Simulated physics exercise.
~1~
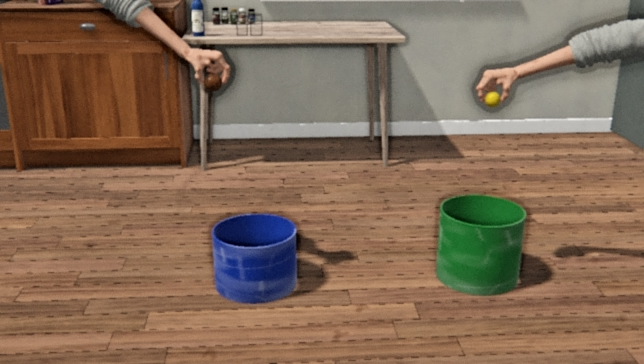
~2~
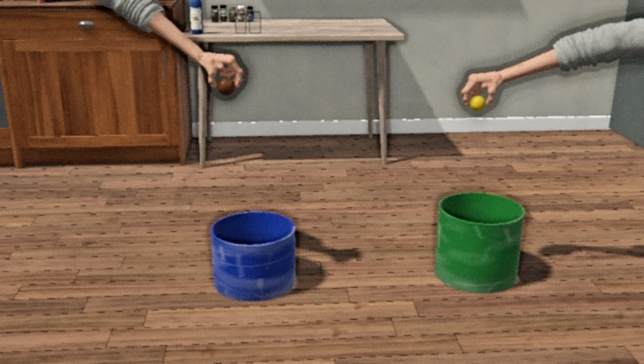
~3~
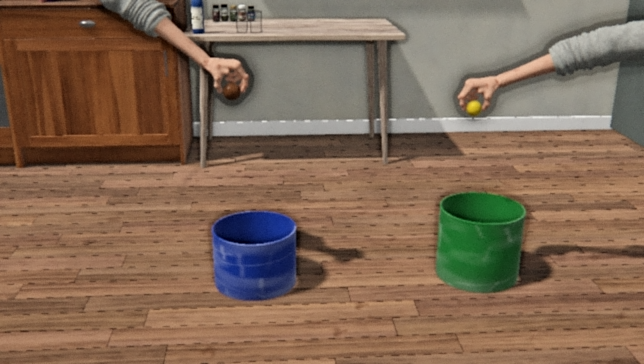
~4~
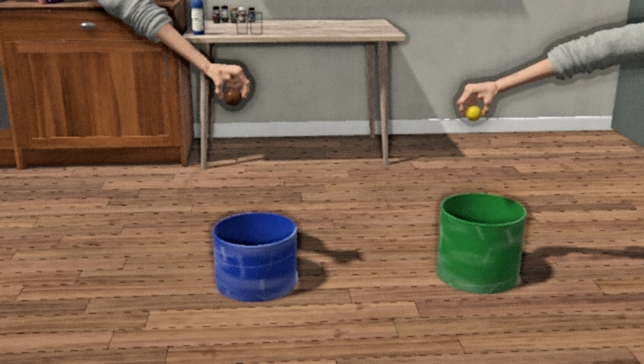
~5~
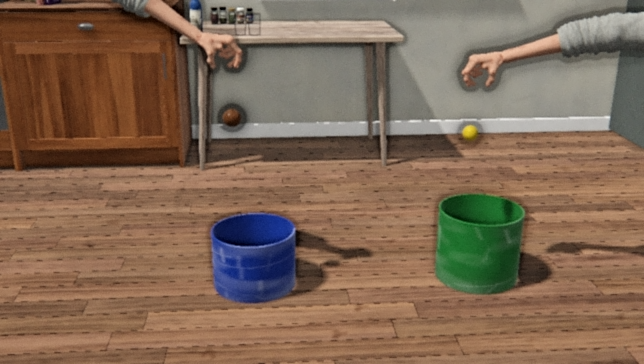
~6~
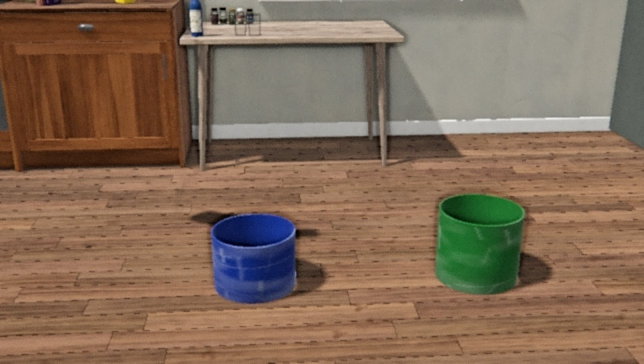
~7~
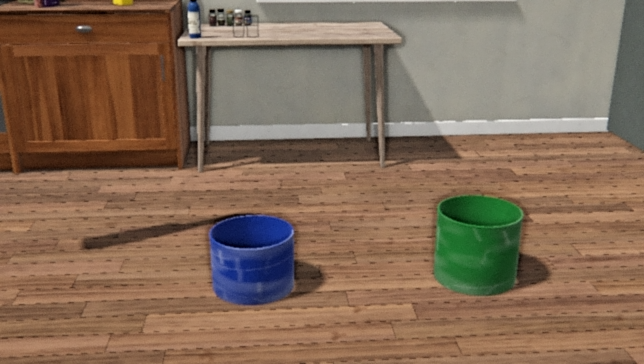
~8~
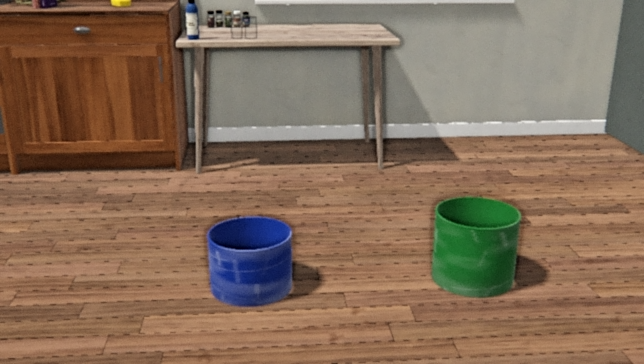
A brown onion and a yellow lemon are held in the air by two hands reaching in from the upper left and upper right, in a room with a wooden floor seen from slightly above. Below them stand a blue bin on the left and a green bucket on the right, with a wooden cabinet and a narrow table behind. The hands shift inward and lower a little, then pause. Both open, and the onion and lemon fall as the hands draw back. Finally the onion has dropped into the blue bin and the lemon into the green bucket, both out of sight.
